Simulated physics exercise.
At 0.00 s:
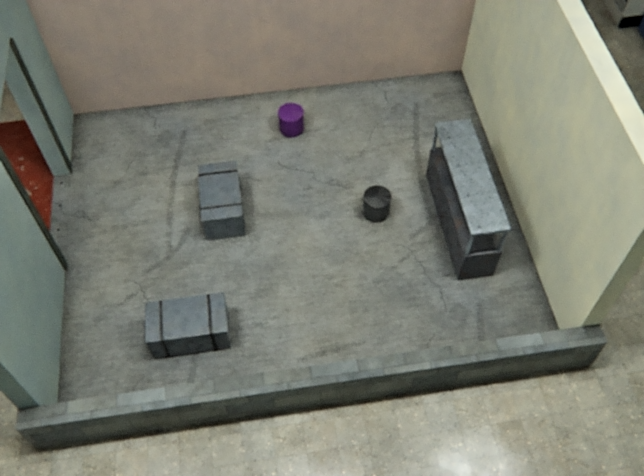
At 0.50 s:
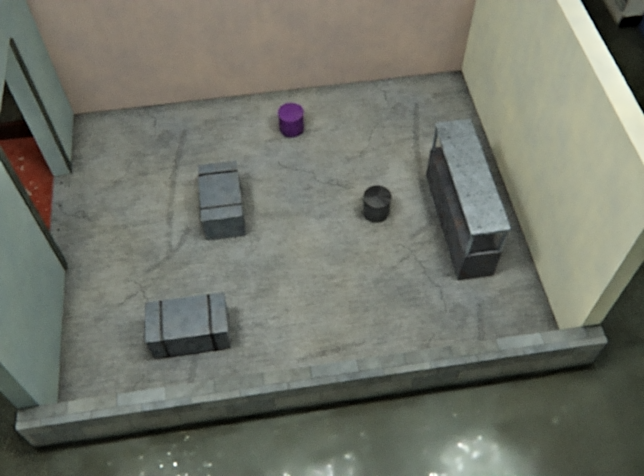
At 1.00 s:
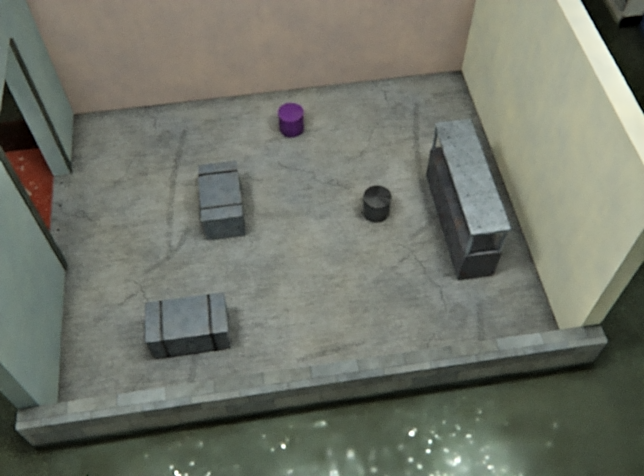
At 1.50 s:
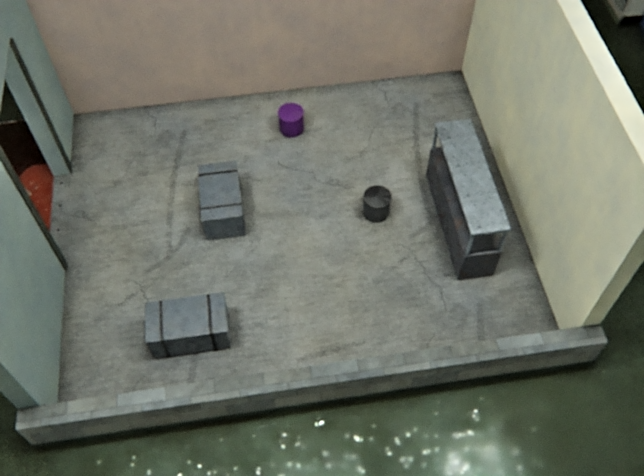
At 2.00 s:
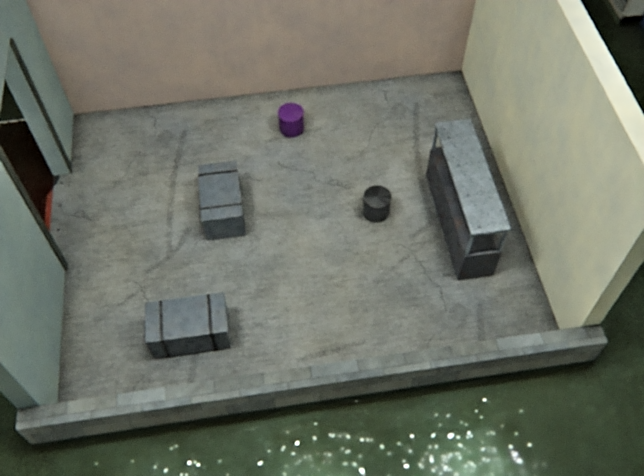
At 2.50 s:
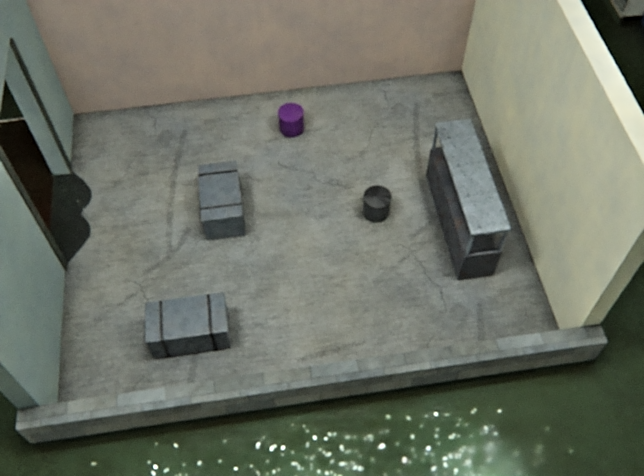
The clip shows a walled room from above as greenish, glinting water covers the ground outside and the red floor beyond the left doorway disappears; a small dark patch of water then spreads inside, while the trunks and pails stay still.
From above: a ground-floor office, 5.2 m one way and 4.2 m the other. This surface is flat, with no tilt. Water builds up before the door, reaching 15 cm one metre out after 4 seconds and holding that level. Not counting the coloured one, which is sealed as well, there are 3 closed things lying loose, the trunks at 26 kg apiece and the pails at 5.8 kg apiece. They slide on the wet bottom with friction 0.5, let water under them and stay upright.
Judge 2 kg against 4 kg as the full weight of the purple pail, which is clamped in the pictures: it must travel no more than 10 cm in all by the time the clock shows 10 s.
I'd wager no choice works.
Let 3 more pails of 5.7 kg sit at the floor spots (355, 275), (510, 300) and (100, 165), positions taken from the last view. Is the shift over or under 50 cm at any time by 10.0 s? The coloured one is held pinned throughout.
First: Inside the limit; second: Inside the limit; third: Inside the limit.
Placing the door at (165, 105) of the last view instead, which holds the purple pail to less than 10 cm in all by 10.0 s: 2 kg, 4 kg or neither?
For that position, the smaller mass succeeds.
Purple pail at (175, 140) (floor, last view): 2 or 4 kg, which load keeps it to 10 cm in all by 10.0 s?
Neither holds.
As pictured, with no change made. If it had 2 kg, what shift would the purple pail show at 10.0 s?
250 cm.
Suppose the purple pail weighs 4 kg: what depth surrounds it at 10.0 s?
Depth: Approx. 3 cm.
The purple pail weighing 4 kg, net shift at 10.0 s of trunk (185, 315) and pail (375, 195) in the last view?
Net displacement, in order: 0 cm; 0 cm.
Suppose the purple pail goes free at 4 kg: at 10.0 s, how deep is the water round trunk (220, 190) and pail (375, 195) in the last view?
First about 4 cm, second about 3 cm.
After 3.5 s the purple pail would be 0 cm from its start with 2 kg and 0 cm from its start with 4 kg; 0 cm of water round it then.
After 4.5 s the purple pail would be 0 cm from its start with 2 kg and 0 cm from its start with 4 kg; 0 cm of water round it then.
After 7.0 s the purple pail would be 84 cm from its start with 2 kg and 14 cm from its start with 4 kg; 4 cm of water round it then.
After 10.0 s the purple pail would be 241 cm from its start with 2 kg and 68 cm from its start with 4 kg; 3 cm of water round it then.
